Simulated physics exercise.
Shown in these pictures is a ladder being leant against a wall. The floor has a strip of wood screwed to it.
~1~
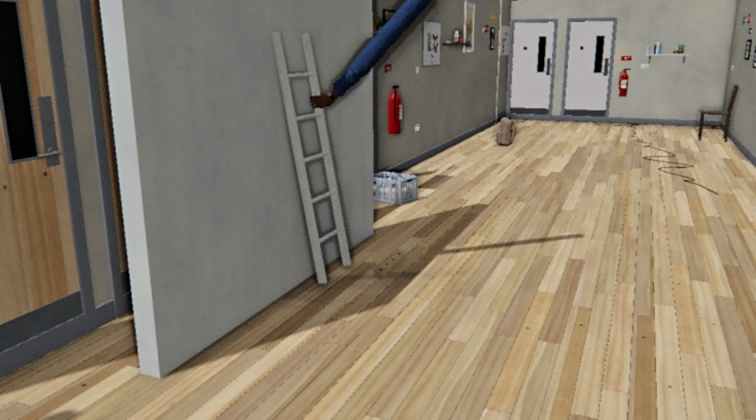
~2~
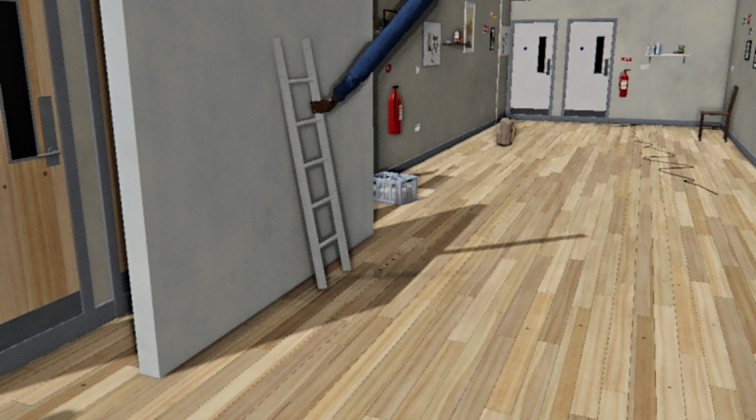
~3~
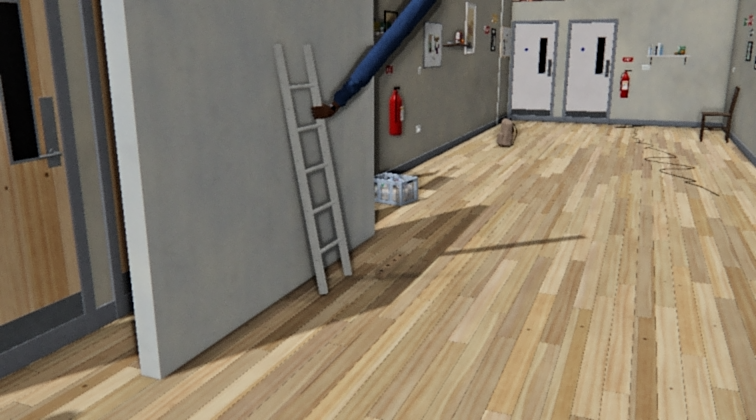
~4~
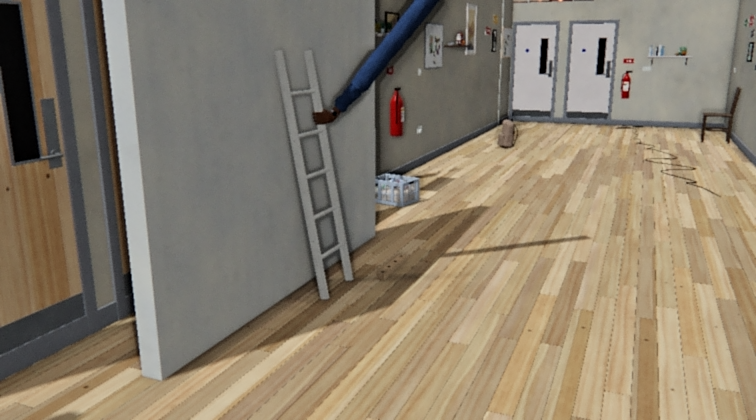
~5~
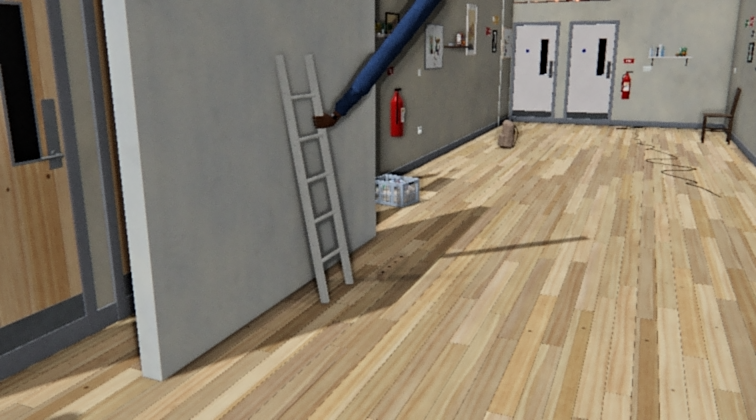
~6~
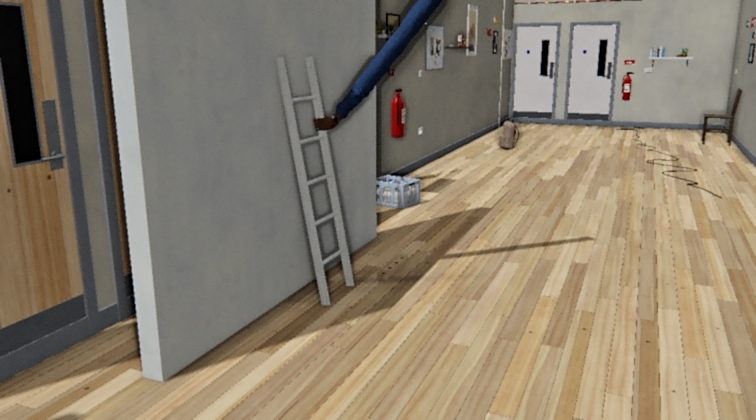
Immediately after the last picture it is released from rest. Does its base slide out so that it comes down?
Does not shift.
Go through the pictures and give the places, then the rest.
The first frame shows still on the way; white ladder (314, 158); batten (390, 265).
The second frame shows still on the way; white ladder (314, 163); batten (390, 265).
The third frame shows still on the way; white ladder (315, 168); batten (391, 266).
The fourth frame shows still on the way; white ladder (316, 174); batten (392, 267).
The fifth frame shows still on the way; white ladder (317, 178); batten (392, 267).
The sixth frame shows in place, still held; white ladder (317, 180); batten (393, 268).
Then, 0.28 s past the last view, white ladder at rest near (317, 180).
Finally, the white ladder stays up, near (317, 180).
